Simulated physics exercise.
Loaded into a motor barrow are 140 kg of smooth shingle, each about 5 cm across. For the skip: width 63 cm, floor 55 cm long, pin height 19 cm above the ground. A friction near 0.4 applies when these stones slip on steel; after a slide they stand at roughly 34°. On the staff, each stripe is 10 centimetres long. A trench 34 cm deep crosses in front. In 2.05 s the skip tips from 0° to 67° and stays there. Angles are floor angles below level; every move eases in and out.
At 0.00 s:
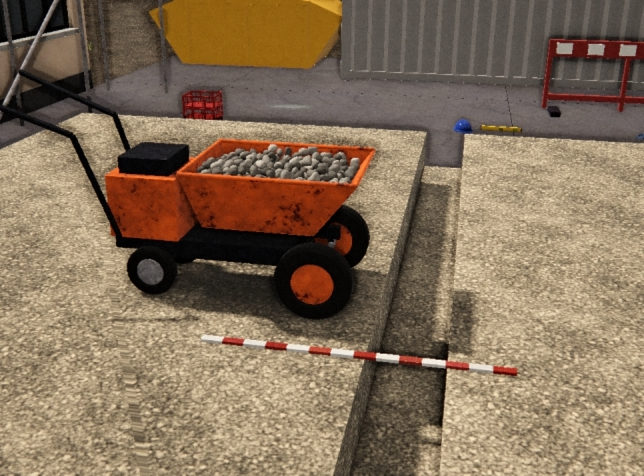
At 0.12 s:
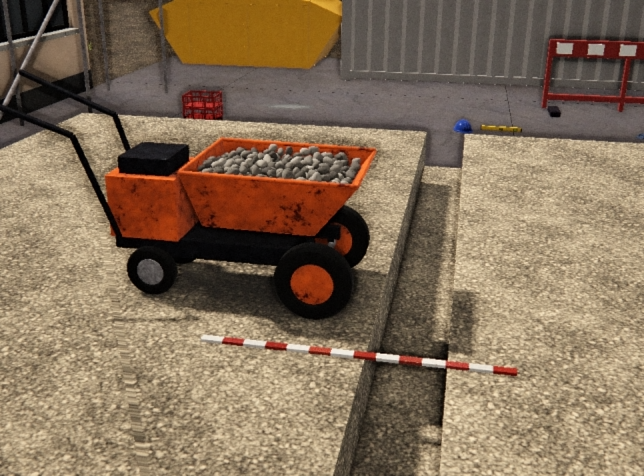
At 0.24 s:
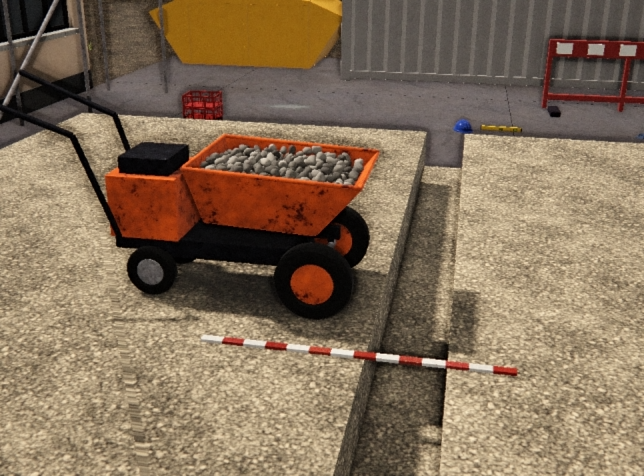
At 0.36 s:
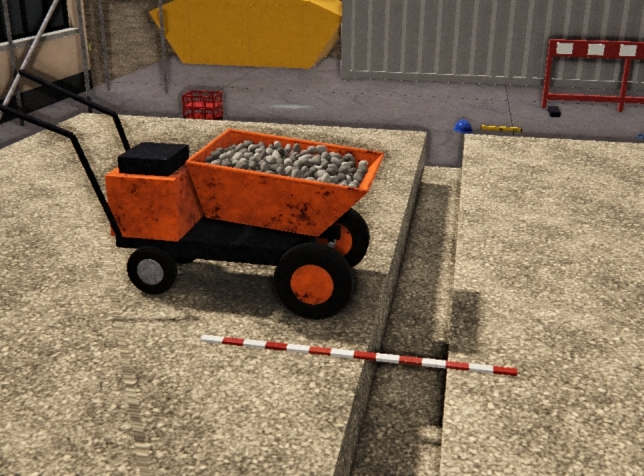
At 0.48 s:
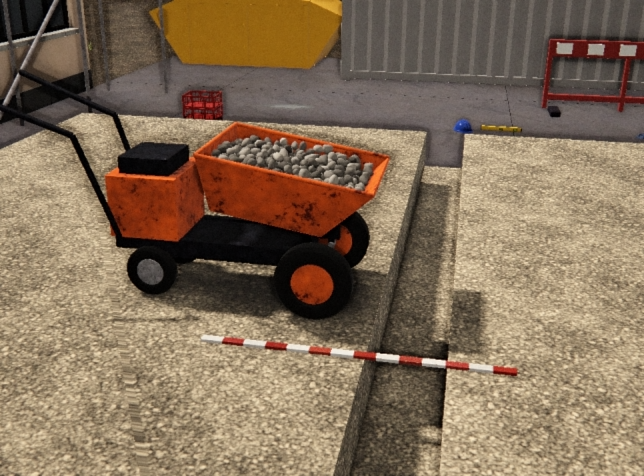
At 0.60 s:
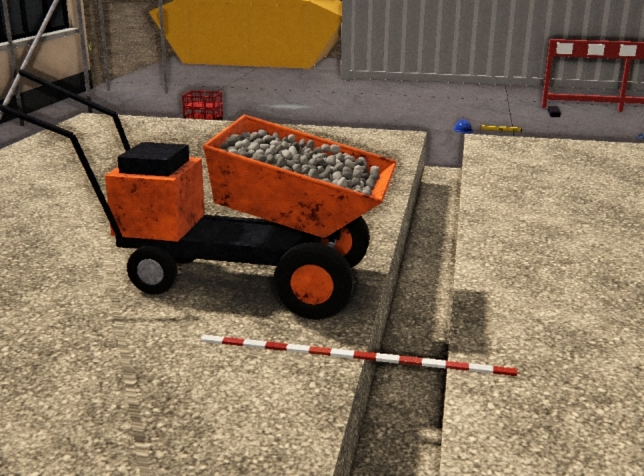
An orange motor barrow's skip full of smooth grey stones tilts gradually down toward the right.
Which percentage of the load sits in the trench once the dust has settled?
Near 50 per cent.
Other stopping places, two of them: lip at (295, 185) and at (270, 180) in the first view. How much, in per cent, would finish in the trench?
Near 100 then near 90 percent.
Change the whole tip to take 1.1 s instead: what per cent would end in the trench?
That would give about 40 percent.
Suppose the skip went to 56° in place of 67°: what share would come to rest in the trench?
It comes out at about 40 percent.
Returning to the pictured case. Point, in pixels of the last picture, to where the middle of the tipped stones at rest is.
Roughly (458, 302), I'd say.
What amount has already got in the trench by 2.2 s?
By that point it's something like 15 in a hundred.
After 1.5 s the floor is at 57°; 95 % in the skip, 4 % in the trench; the foremost stones are at (457, 278).
After 2.2 s the floor is at 67°; 39 % in the skip, 16 % in the trench, 45 % past the trench; the foremost stones are at (595, 327).
After 2.5 s the floor is at 67°; 20 % in the skip, 27 % in the trench, 53 % past the trench; the foremost stones are past the picture's edge.
After 4.4 s the floor is at 67°; 0 % in the skip, 50 % in the trench, 50 % past the trench; the foremost stones are past the picture's edge.
